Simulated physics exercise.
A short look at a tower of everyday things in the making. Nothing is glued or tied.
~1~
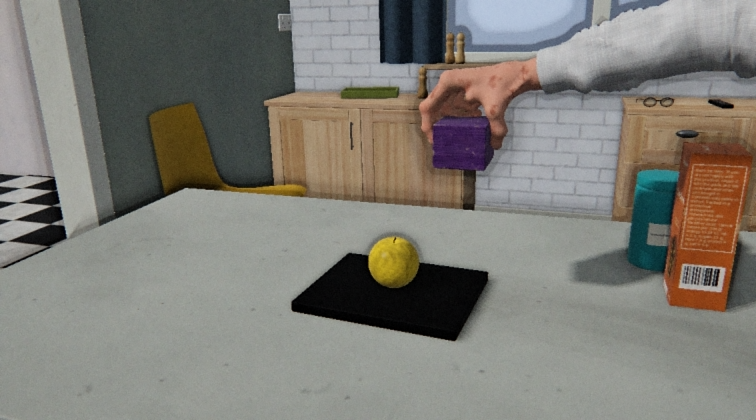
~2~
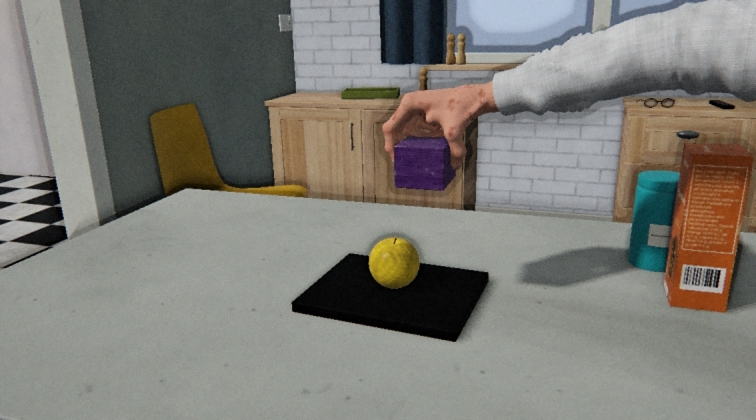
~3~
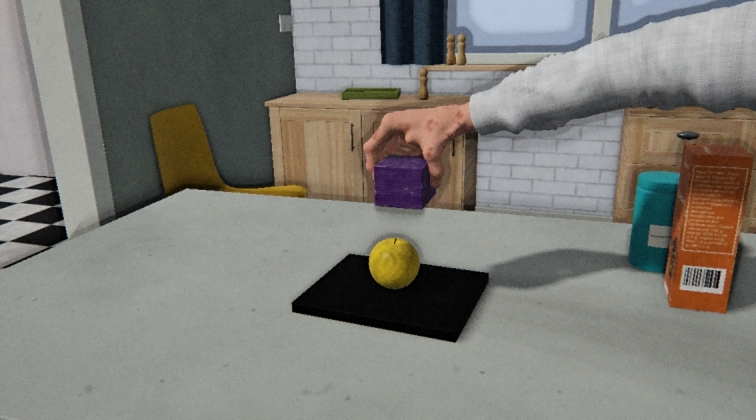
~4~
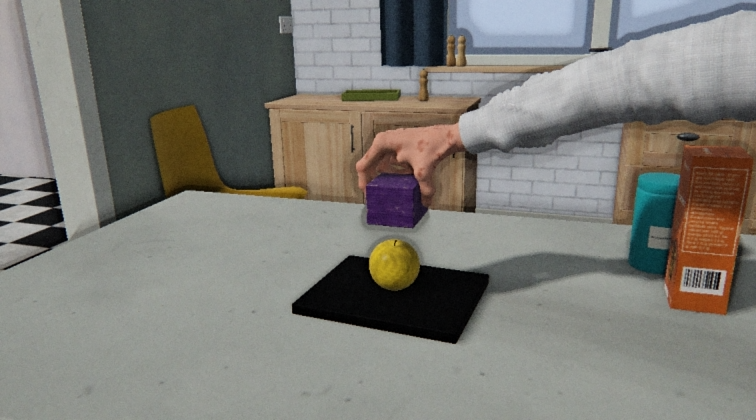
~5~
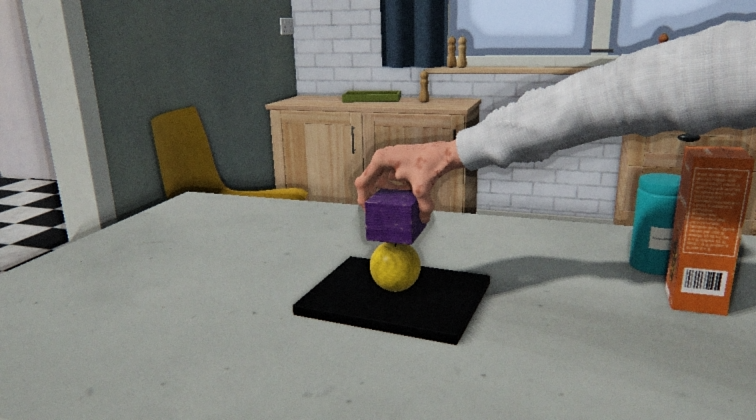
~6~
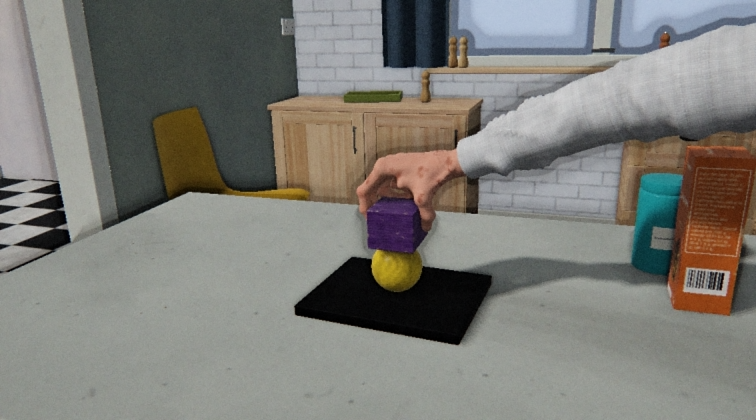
At first, a hand holds a purple block in the air, above and to the right of a yellow apple sitting on a black board. The hand moves left and downward until the block is over the apple, then lowers it onto the top, with the fingers still gripping it.
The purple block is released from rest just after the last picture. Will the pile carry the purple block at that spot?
As it turns out, it loses its balance.
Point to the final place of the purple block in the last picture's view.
Around (520, 294).
Then, 0.60 s past the last view, purple block rocked 58° from its first pose near (439, 244).
Then, 0.80 s past the last view, purple block now fallen.
Finally, fallen, purple block; the other 4 still in place. Final places as the last picture's camera would see them, purple block near (520, 294). The pile comes apart.
